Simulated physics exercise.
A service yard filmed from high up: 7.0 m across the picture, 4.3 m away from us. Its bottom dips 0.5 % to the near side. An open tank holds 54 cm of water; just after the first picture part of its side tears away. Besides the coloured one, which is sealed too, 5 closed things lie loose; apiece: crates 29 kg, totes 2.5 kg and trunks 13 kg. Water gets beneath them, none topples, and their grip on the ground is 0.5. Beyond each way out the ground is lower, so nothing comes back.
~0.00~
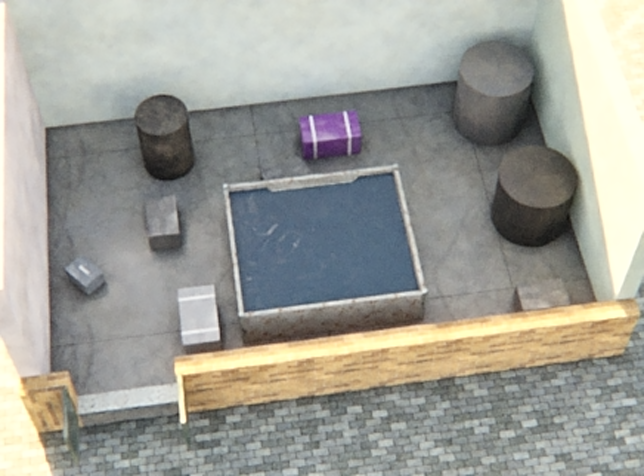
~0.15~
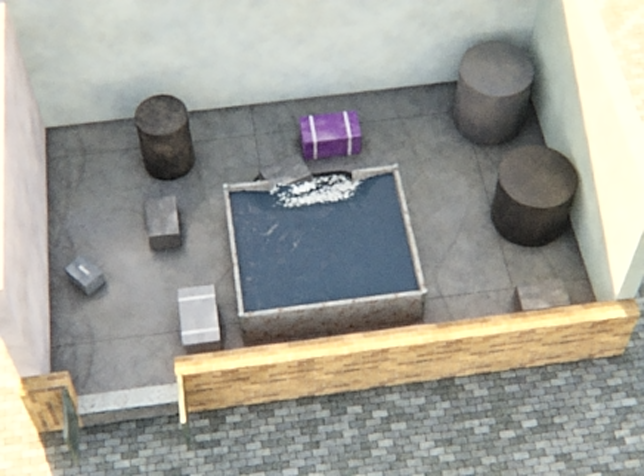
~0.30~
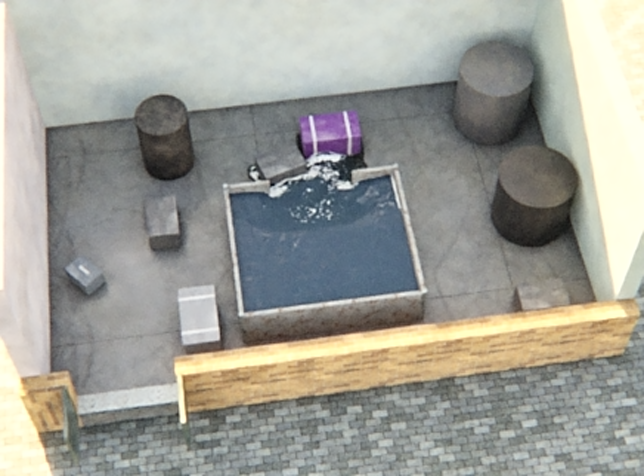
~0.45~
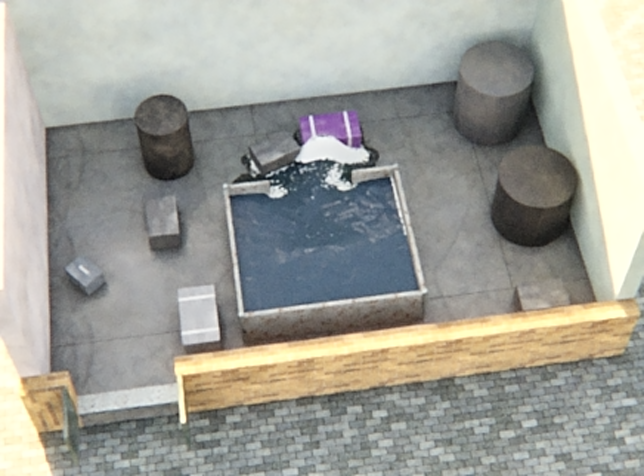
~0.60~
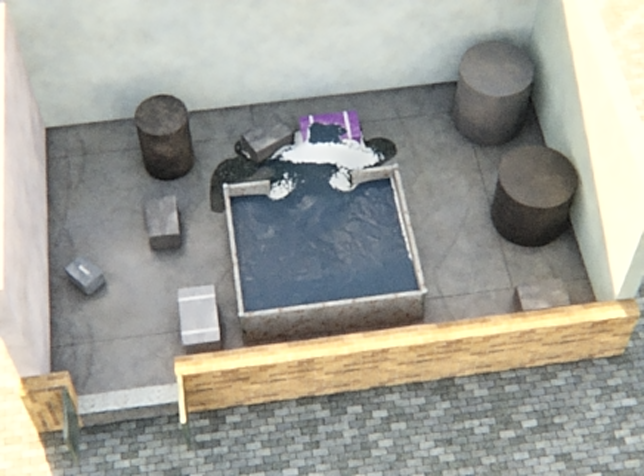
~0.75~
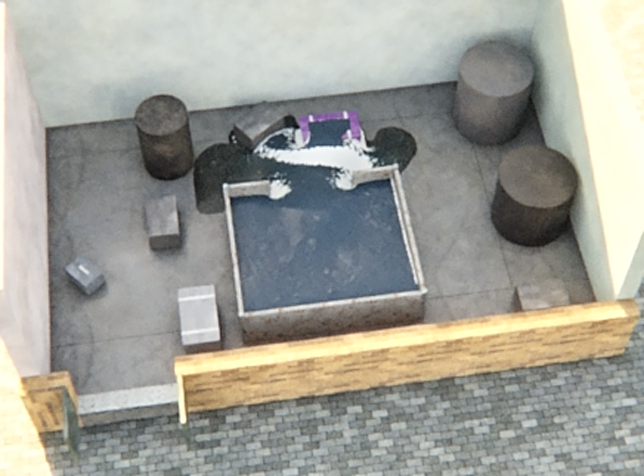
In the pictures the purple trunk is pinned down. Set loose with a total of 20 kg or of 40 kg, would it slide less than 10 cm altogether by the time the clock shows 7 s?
Verdict: Neither load is enough.
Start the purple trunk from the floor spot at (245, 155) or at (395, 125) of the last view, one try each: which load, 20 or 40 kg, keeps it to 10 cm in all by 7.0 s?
In that order: Neither holds; neither is enough.
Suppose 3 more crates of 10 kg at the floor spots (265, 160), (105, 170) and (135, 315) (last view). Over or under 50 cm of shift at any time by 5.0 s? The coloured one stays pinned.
In that order: Over, past it, less.
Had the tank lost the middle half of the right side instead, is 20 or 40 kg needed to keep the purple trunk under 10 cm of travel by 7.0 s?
Then only the larger load is enough.
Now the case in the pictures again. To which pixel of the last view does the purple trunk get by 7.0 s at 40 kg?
Near (435, 201).
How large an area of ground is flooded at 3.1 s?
Some 17 m2.
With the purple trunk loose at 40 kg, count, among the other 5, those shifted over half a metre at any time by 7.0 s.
I count 2.
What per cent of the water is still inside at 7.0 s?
About 96 per cent.
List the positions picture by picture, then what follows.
The purple trunk at (330, 126), on the bottom; 4.3 m2 under water; 0 of 6 have shifted, in the first frame.
The purple trunk at (330, 126), on the bottom; 4.7 m2 under water; 0 of 6 have shifted, in the second frame.
The purple trunk at (330, 126) rests on the ground; 5.1 m2 under water; 1 of 6 have shifted, in the third frame.
The purple trunk at (330, 126) rests on the ground; water covers 5.6 m2; 1 of 6 have shifted, in the fourth frame.
The purple trunk at (330, 126) rests on the ground; 6.3 m2 under water; 1 of 6 have shifted, in the fifth frame.
The purple trunk at (330, 126) rests on the ground; 7.2 m2 under water; 1 of 6 have shifted, in the sixth frame.
After 1.4 s the purple trunk would be 71 cm from its start with 20 kg and 70 cm from its start with 40 kg; 12 cm of water round it then.
After 3.1 s the purple trunk would be 158 cm from its start with 20 kg and 153 cm from its start with 40 kg; 17 cm of water round it then.
After 4.9 s the purple trunk would be 140 cm from its start with 20 kg and 141 cm from its start with 40 kg; 9 cm of water round it then.
After 7.0 s the purple trunk would be 246 cm from its start with 20 kg and 187 cm from its start with 40 kg; 8 cm of water round it then.
